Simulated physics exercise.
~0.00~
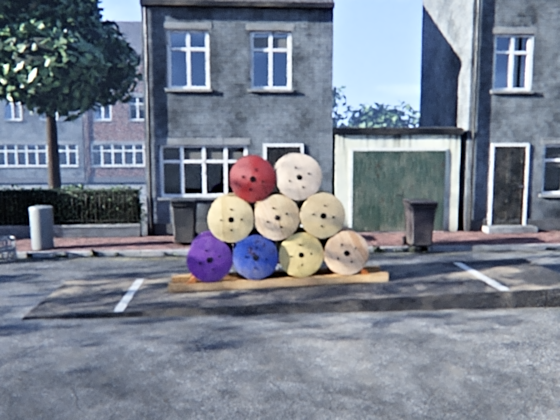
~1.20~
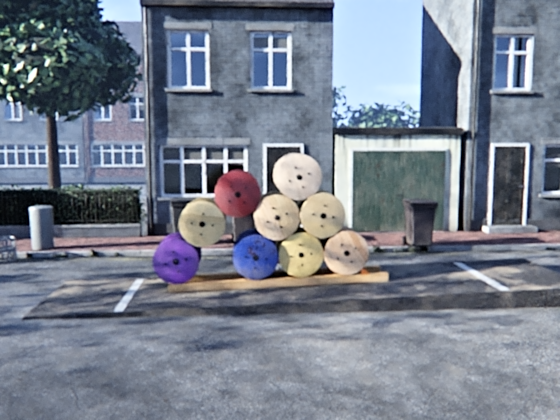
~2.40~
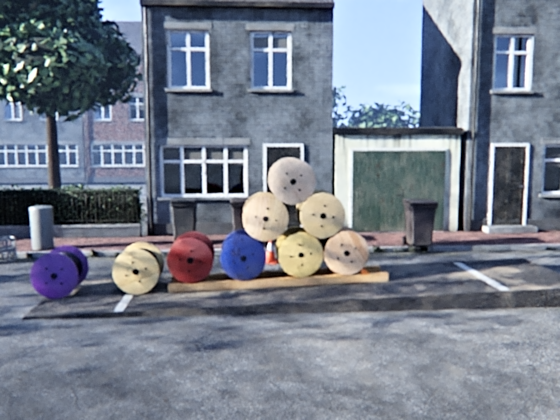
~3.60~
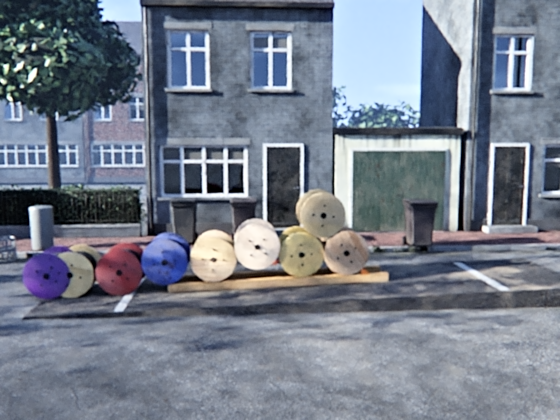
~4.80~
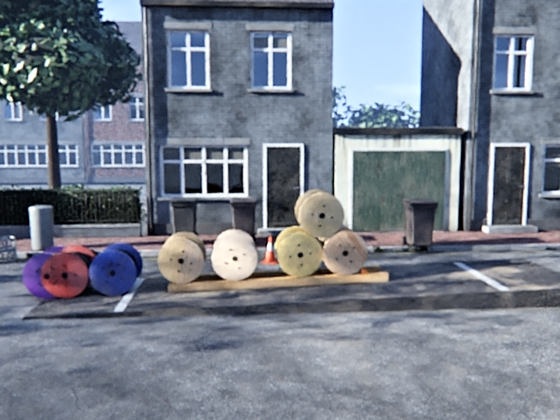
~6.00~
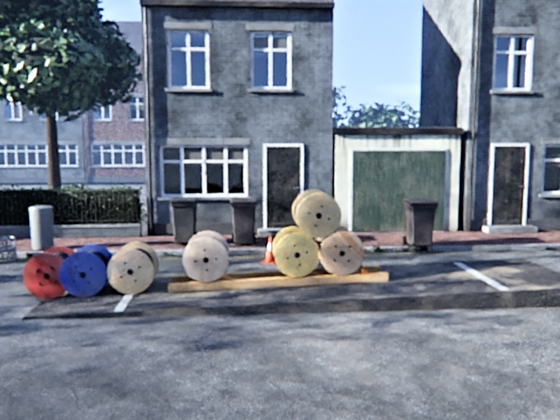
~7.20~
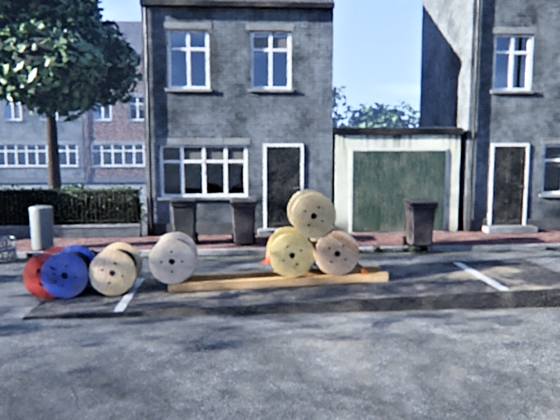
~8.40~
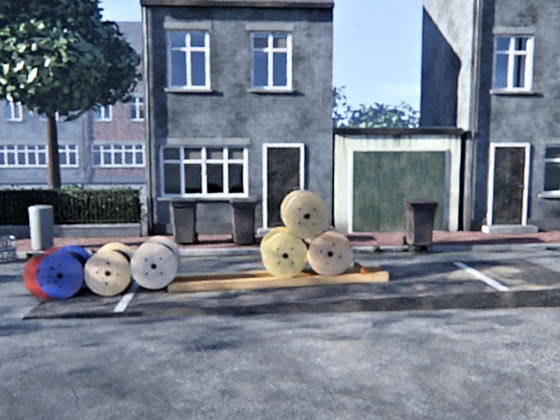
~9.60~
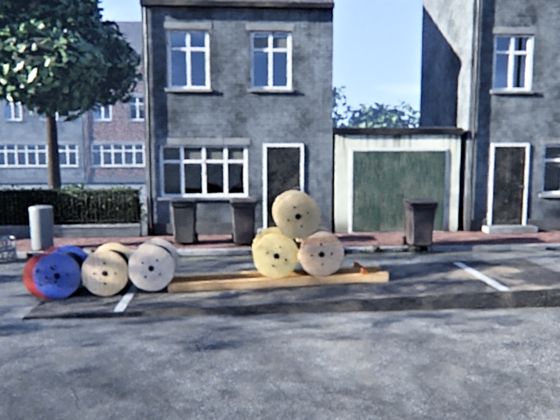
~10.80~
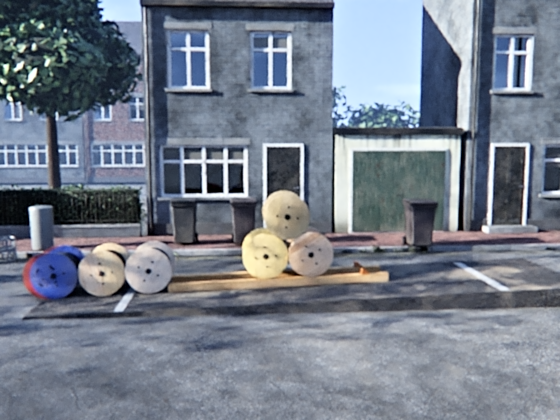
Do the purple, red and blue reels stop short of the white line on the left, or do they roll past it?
All three of them, the purple, the red and the blue, roll past the white line on the left.
